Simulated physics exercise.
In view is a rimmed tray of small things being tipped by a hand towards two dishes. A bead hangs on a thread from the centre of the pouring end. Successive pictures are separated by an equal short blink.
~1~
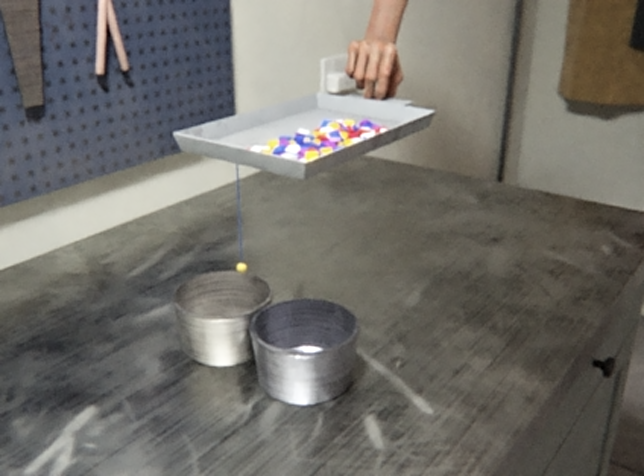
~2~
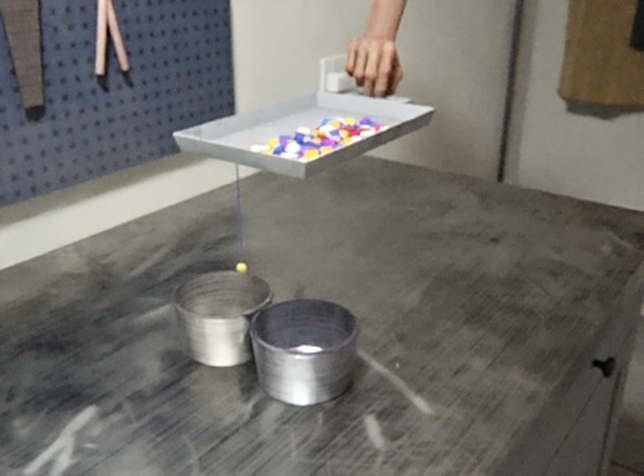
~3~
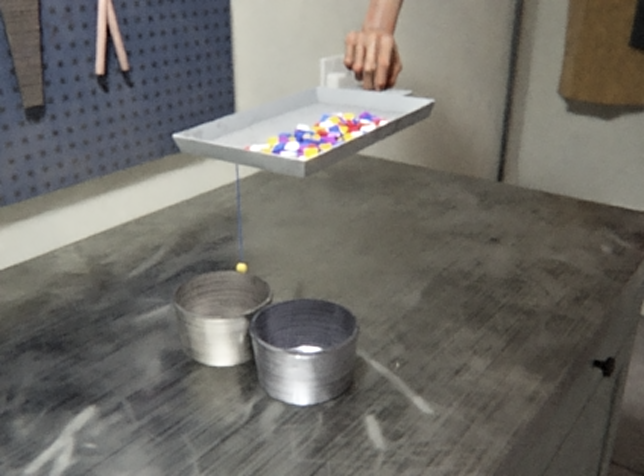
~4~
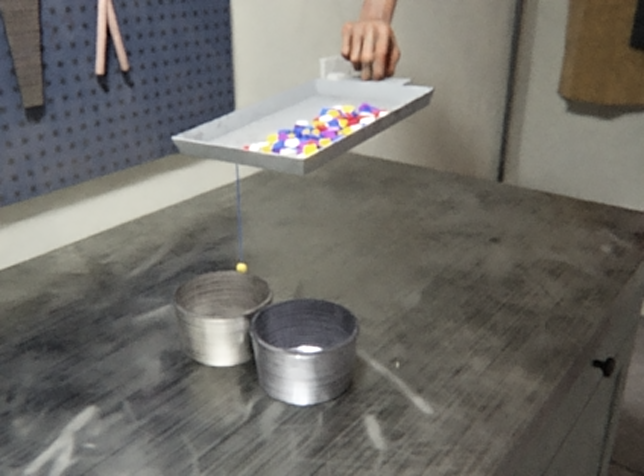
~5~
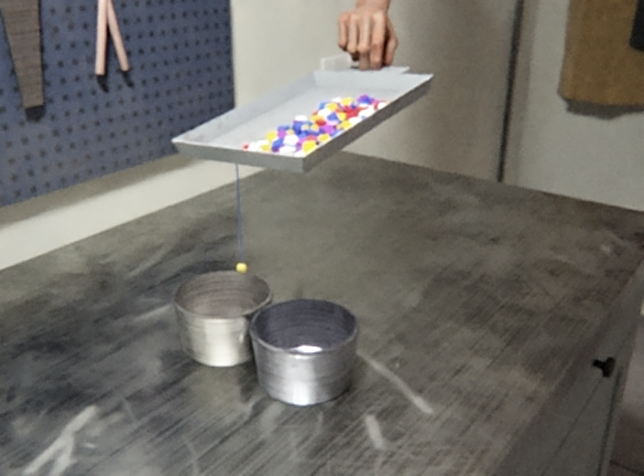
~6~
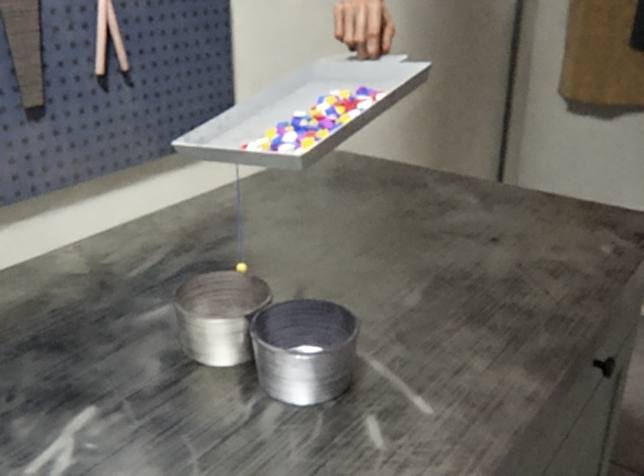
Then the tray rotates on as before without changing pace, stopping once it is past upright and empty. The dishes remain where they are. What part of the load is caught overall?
Catch falls short of half.
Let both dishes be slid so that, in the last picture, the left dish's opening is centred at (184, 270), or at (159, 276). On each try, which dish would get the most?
One: The left-side dish. Two: The left-side dish.
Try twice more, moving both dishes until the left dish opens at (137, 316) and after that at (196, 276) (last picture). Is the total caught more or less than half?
Together the dishes get less than a half first, then beyond half.
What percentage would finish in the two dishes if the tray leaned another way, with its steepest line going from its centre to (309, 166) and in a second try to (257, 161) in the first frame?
About 80 % and about 70 %.
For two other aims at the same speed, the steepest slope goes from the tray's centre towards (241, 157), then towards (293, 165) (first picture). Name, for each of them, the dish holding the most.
Try one: The leftmost dish. Try two: The rightmost dish.
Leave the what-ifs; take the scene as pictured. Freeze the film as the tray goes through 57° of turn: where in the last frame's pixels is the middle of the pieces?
Roughly (220, 143).
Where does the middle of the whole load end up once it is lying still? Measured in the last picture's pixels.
Near (184, 317).
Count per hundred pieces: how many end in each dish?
Left dish around 20, right dish around 0, both in a hundred.
Shortly afterwards, tray tipped steeply; all but a few on the tray; only a few in the air.
Next, tray tipped right over; near two thirds on the tray; only a few in the left dish; a little outside both; a little in the air.
Some moments later, tray tipped past a quarter turn; near a quarter in the left dish; the bulk outside both.
In the end, tray tipped past a quarter turn; none at all in the right dish; near a quarter in the left dish; the bulk outside both.
